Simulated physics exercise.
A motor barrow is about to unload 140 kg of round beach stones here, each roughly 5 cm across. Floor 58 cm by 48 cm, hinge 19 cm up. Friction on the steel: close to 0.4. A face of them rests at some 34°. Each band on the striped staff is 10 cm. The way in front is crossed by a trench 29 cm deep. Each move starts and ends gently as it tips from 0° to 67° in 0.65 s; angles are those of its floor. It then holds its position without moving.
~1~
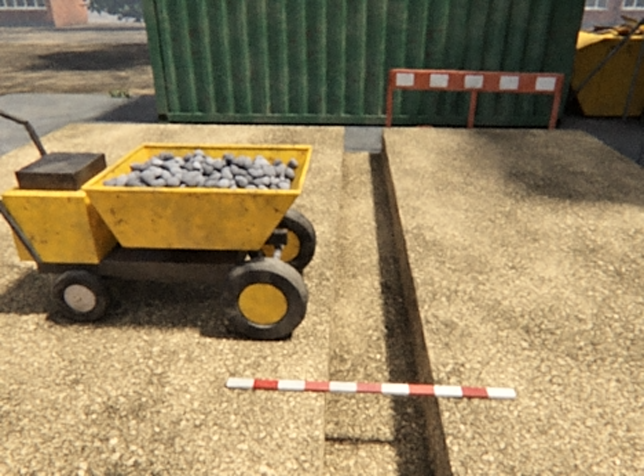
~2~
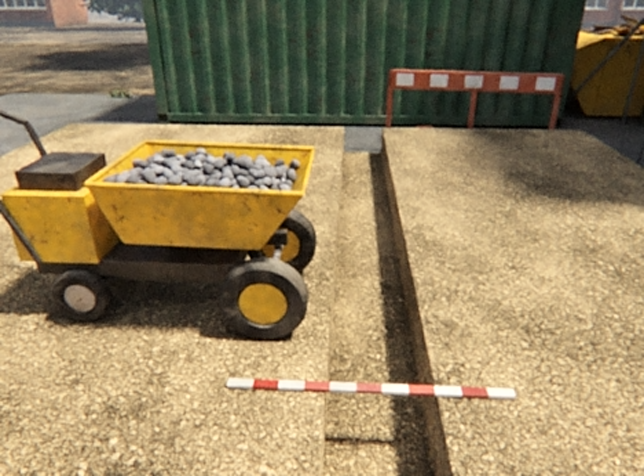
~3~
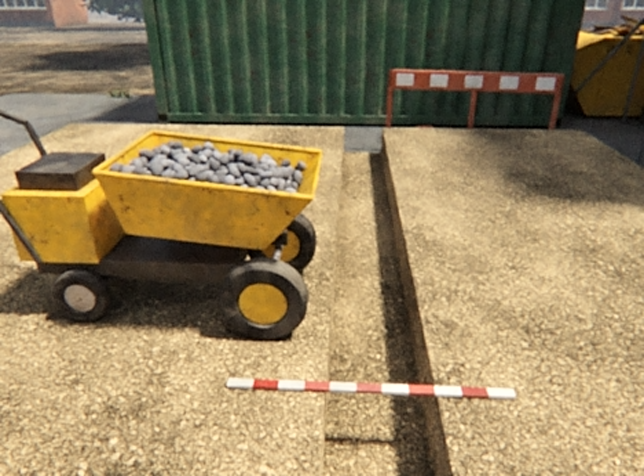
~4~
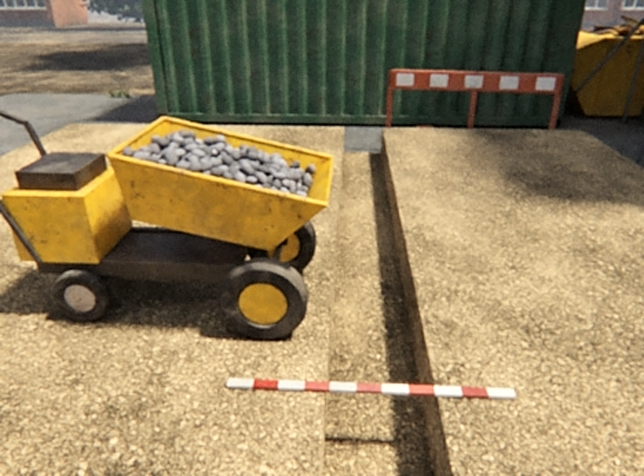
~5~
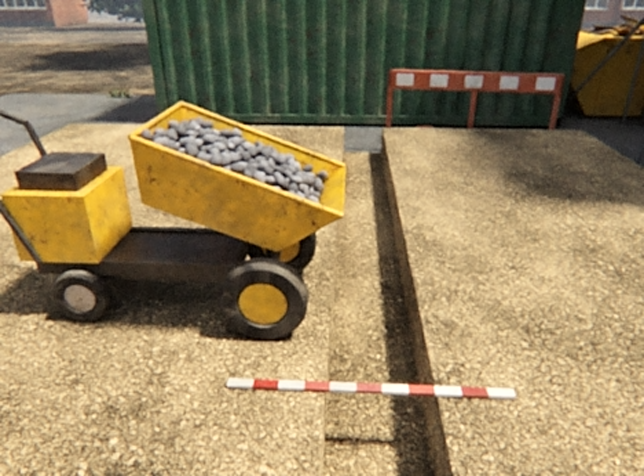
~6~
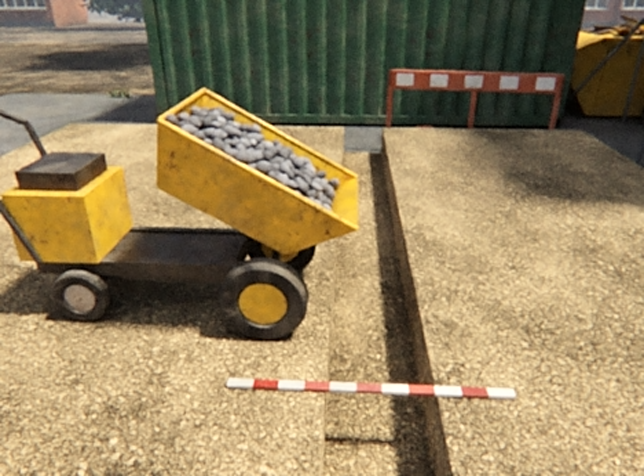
The yellow skip of a small motor barrow, heaped with rounded grey stones, tilts gradually, its left end rising and its right lip dipping toward a narrow trench, while the wheels stay still beside a red-and-white striped staff.
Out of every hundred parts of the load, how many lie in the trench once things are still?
Around 39 out of 100.
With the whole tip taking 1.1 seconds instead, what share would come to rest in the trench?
I'd put it at roughly 50 per cent.
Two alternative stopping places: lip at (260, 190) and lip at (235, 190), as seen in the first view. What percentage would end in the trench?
70 %, then 85 %.
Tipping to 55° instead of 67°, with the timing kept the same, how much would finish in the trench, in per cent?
It would be near 25 per cent.
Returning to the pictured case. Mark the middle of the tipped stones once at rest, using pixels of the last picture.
Near (449, 303).
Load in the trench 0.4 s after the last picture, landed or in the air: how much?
Roughly 10% by that time.
Then, 0.2 s after the last picture the floor is at 57°, 100 % in the skip; the foremost stones are at (372, 236).
Then, 0.4 s after the last picture the floor is at 67°, 73 % in the skip, 10 % in the trench, 17 % past the trench; the foremost stones are at (463, 302).
Then, 0.8 s after the last picture the floor is at 67°, 24 % in the skip, 16 % in the trench, 60 % past the trench; the foremost stones are at (636, 310).
Then, 2.8 s after the last picture the floor is at 67°, 0 % in the skip, 39 % in the trench, 61 % past the trench; the foremost stones are past the picture's edge.
